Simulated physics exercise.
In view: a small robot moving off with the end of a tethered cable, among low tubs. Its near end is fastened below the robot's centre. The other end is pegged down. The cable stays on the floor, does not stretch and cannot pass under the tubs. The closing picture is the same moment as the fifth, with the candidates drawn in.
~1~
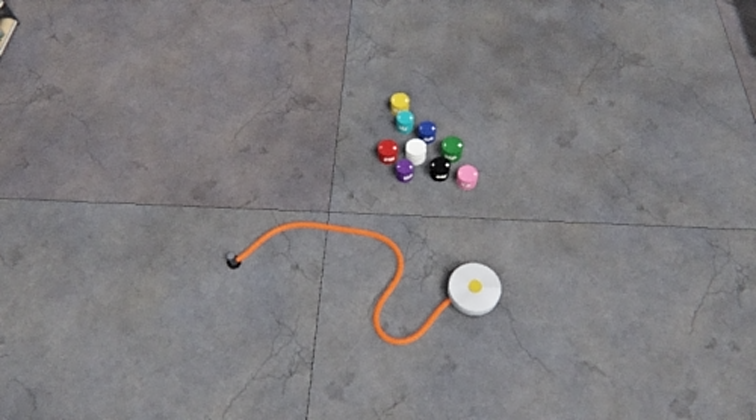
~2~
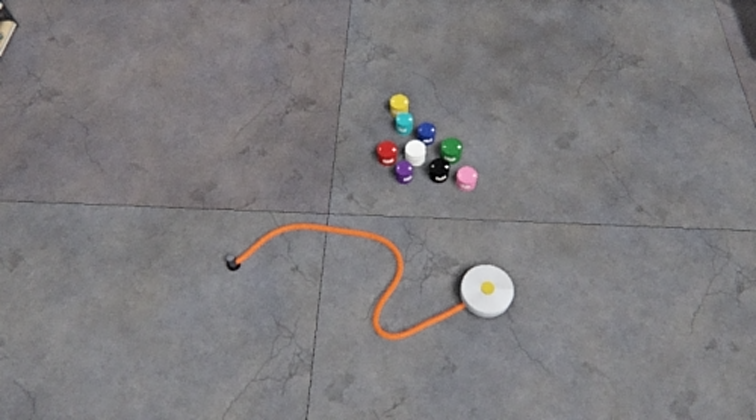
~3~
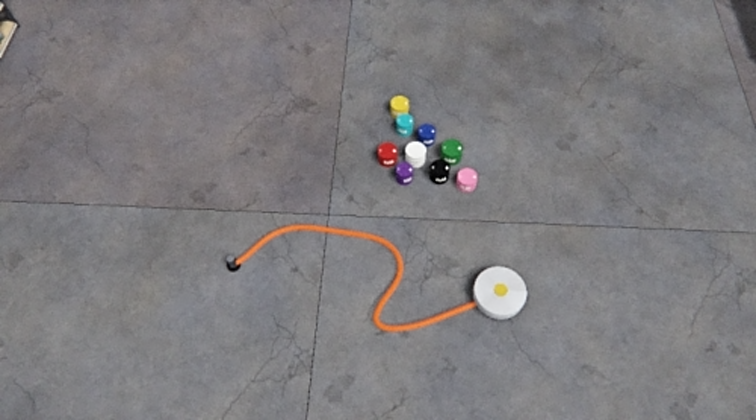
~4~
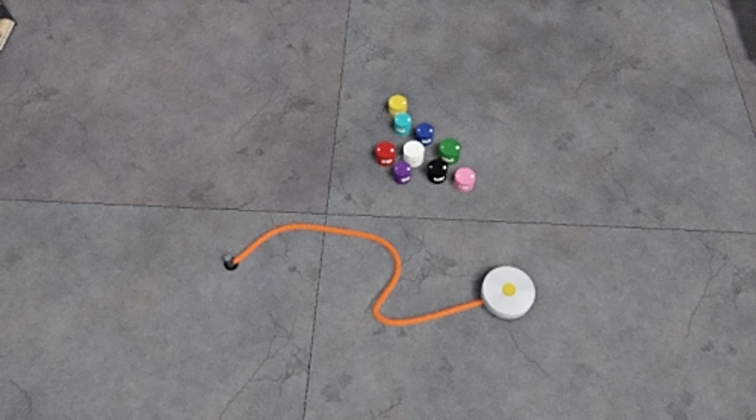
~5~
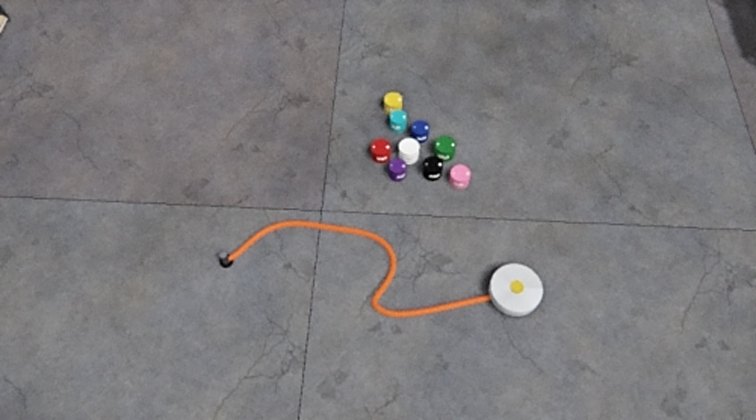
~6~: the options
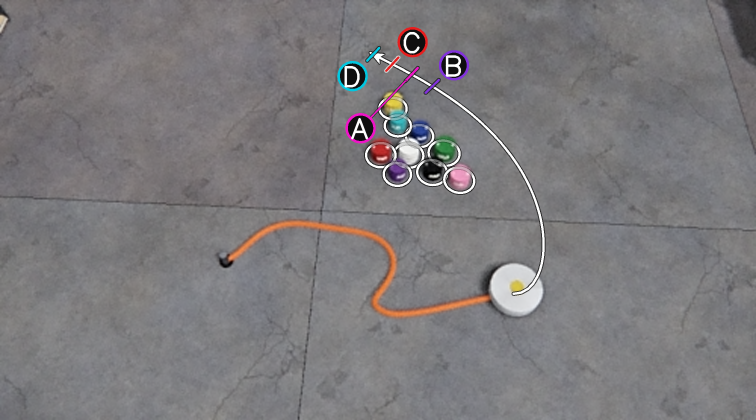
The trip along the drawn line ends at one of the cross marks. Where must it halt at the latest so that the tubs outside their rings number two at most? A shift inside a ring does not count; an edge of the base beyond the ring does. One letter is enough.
Up to mark B.
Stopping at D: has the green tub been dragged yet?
By then, yes.
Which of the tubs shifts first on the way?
Pink.
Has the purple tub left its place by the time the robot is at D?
Yes.
On the copy, A at (412, 75); B at (432, 86); C at (392, 64); D at (373, 54); the route from (513, 294) via (501, 143) to (371, 53).
On B. First, robot (541, 207).
Then, robot (494, 129).
Finally, robot (433, 81); black tub (427, 168); pink tub (447, 168); two over the rings.
By contrast, A has three over the rings; C has seven over the rings; D has eight over the rings.
